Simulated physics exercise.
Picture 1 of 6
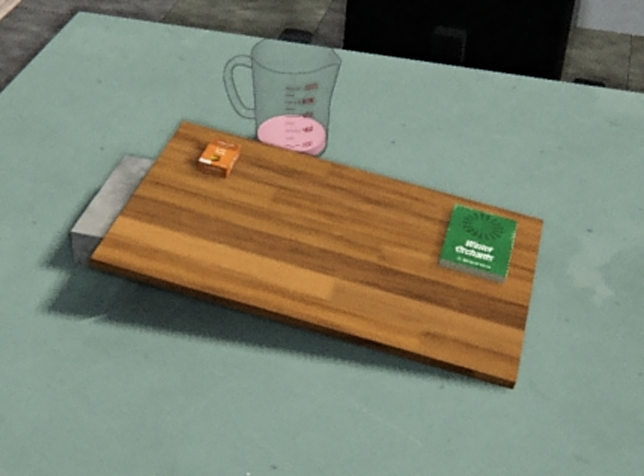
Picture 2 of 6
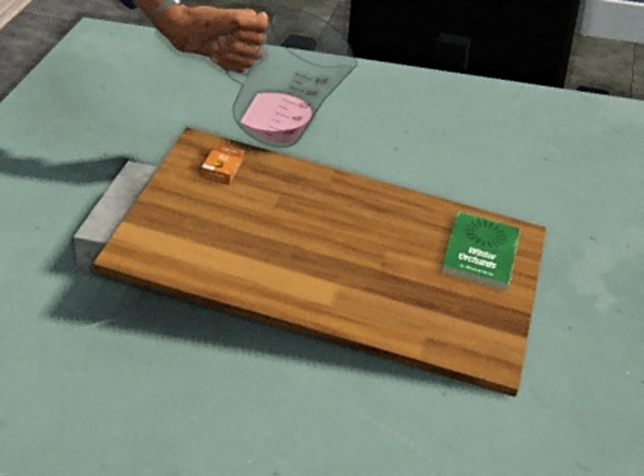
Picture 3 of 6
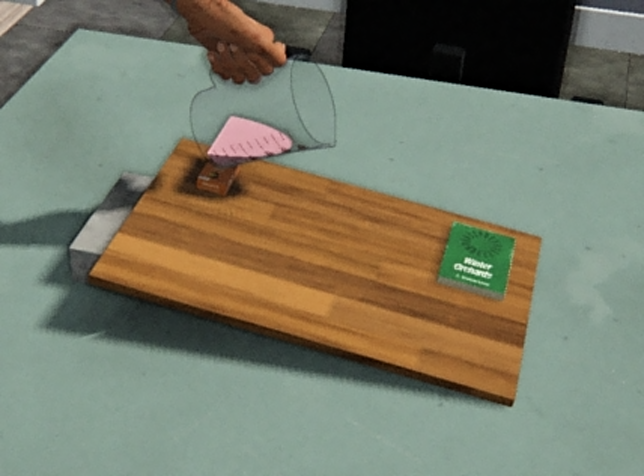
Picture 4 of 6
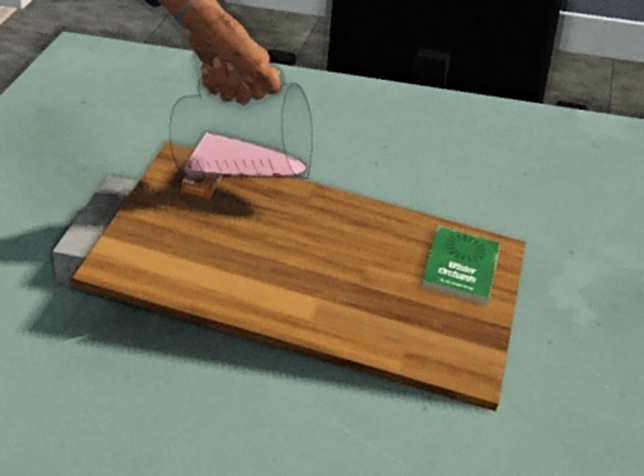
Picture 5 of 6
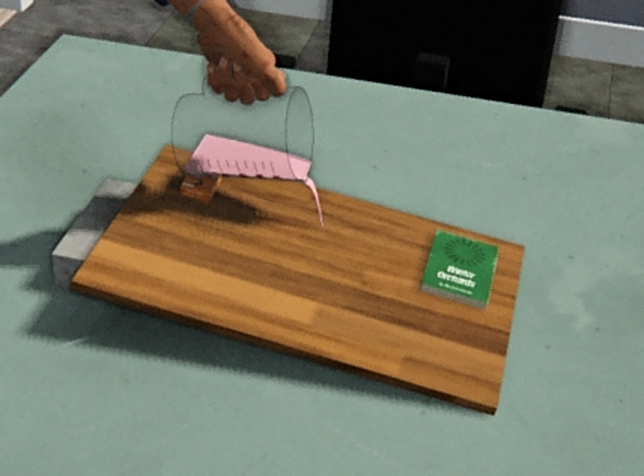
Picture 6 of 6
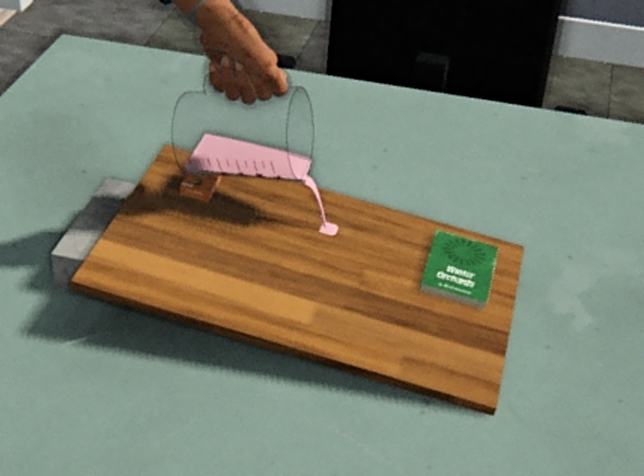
Pink milk being poured from a clear jug, lifted and tilted by a hand, landing on a sloping wooden board between two small items.
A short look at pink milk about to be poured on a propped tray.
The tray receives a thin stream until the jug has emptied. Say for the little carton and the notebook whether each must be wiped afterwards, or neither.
On the left the little carton: No, on the right the notebook: Yes.
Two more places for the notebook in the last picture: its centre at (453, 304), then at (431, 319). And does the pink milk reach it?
Try one - it gets hit; try two - it is not hit.
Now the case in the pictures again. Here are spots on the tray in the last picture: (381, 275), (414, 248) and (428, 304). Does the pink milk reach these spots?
First spot missed, second spot touched, last spot touched.
A moment on, it runs down to the right; the little carton is untouched; the notebook is reached.
Further on, it runs down to the right and off the end; the little carton is untouched; the notebook is reached.
When it is over, it runs down to the right and off the end; the little carton is untouched; the notebook is reached.
